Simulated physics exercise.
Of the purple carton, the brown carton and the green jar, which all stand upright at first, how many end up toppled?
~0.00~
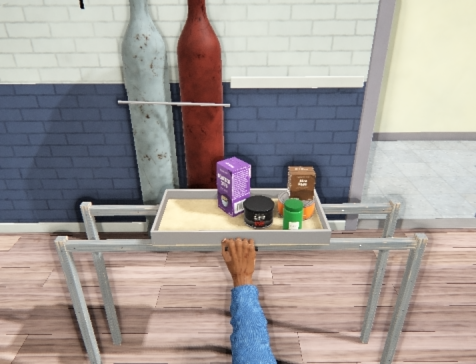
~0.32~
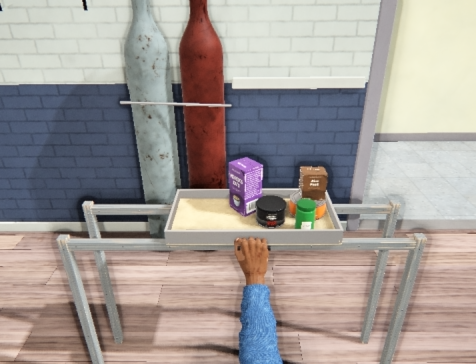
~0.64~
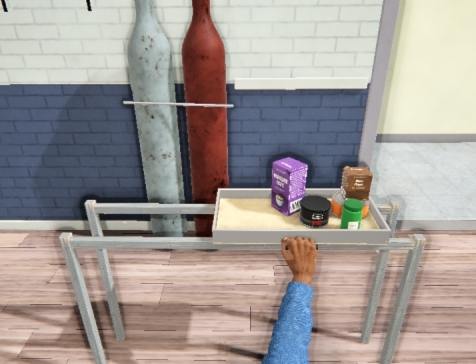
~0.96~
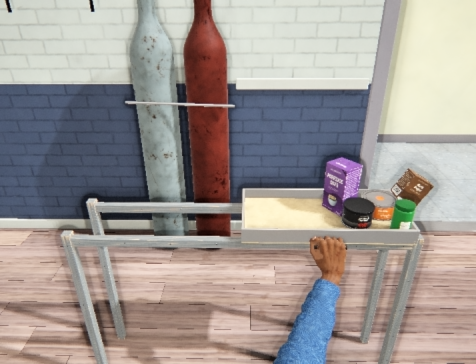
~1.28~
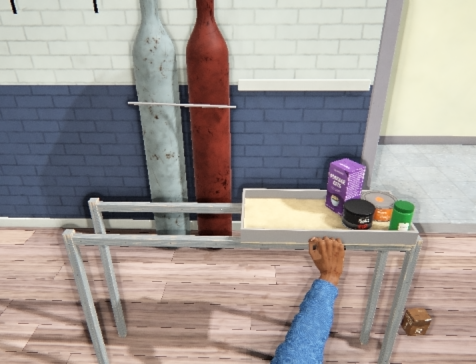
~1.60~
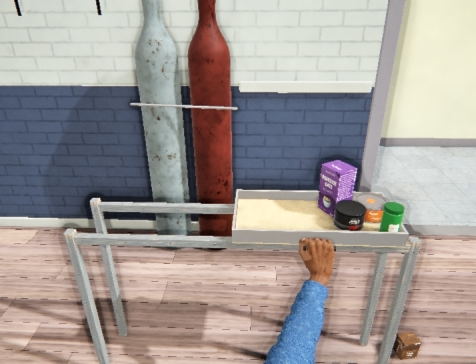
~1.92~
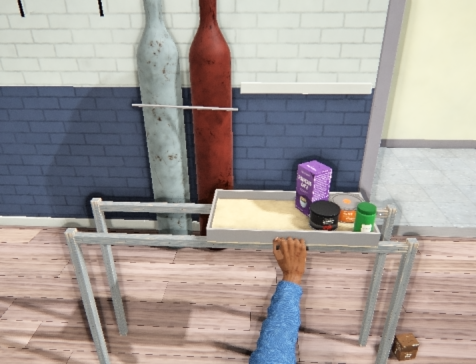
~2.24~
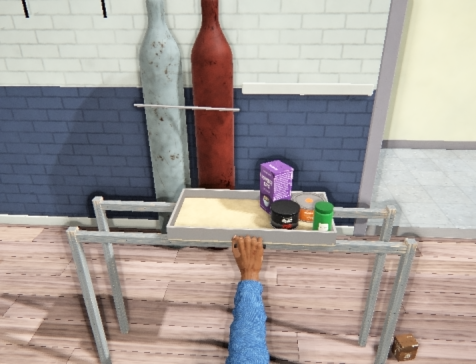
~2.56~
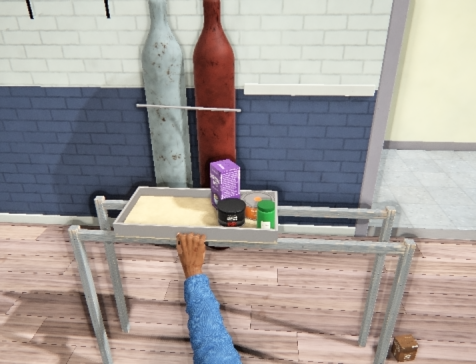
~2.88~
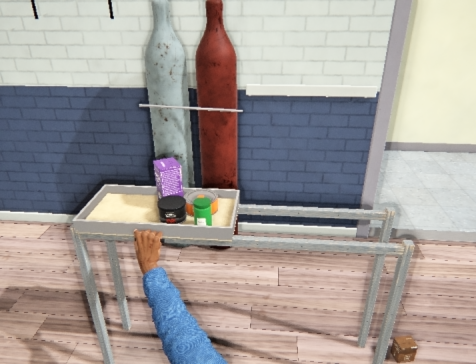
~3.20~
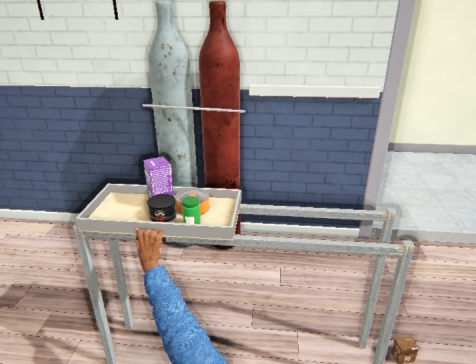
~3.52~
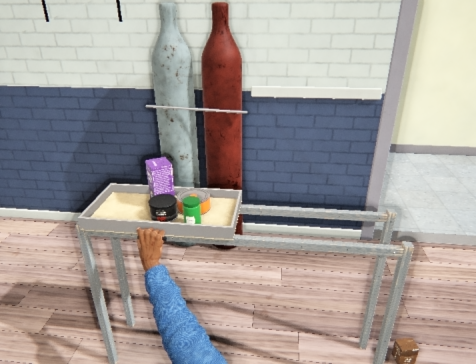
One of them ends up toppled, the brown carton, which lies on the floor at the right.
